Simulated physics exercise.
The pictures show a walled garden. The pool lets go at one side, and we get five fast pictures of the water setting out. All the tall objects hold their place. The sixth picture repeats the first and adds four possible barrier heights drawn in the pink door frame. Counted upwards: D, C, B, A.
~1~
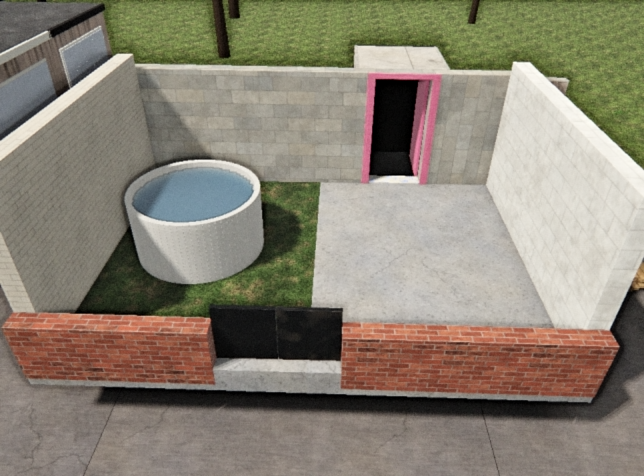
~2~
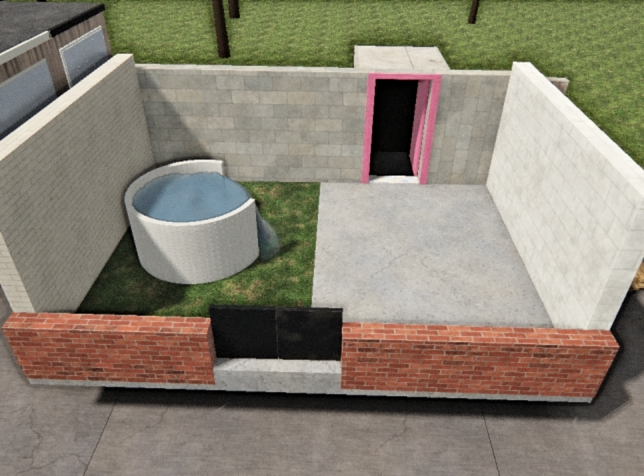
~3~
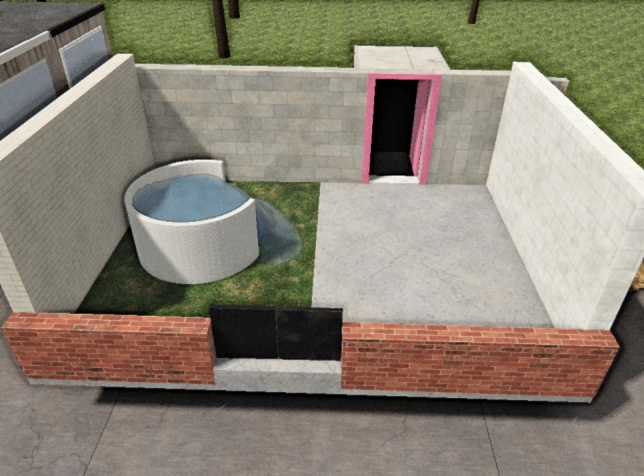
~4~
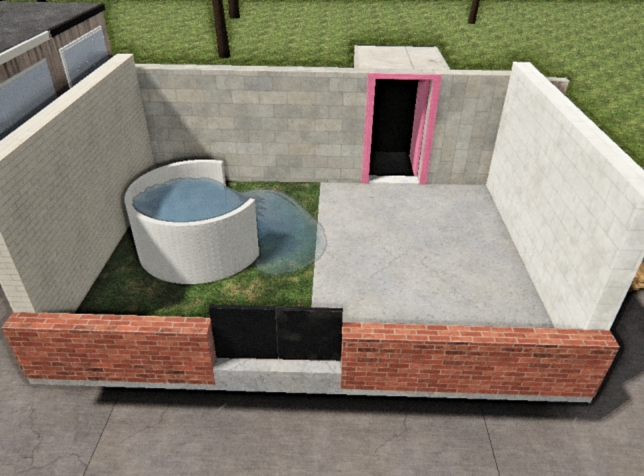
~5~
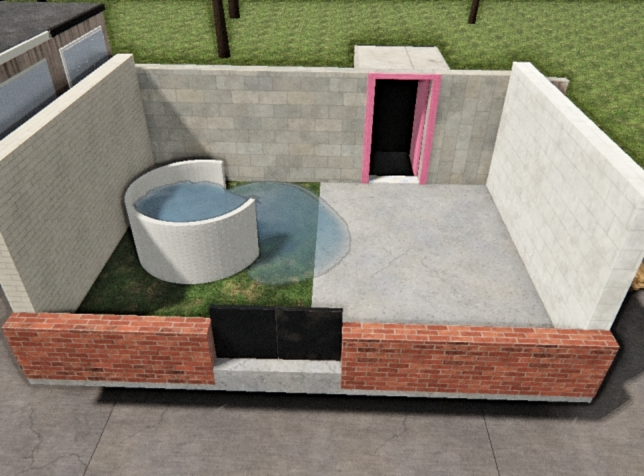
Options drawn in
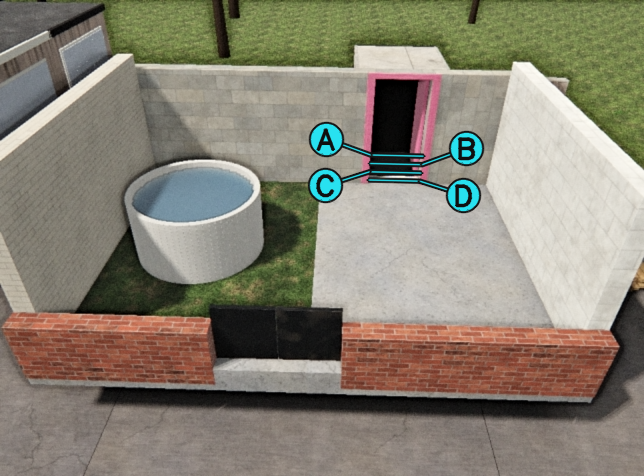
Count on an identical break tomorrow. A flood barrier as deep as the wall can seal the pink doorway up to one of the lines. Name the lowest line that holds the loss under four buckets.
That is line C.
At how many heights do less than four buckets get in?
Three.
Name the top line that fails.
That would be D.
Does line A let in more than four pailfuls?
No, that is safe.
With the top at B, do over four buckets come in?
No.
On the marked copy, A at (396, 155); B at (396, 164); C at (395, 172); D at (394, 180); from the bottom up D, C, B, A.
For line A, nothing gets over.
For line B, nothing gets over.
For line C, a splash gets over, under a bucket.
For line D, about 9 bucketfuls get in.
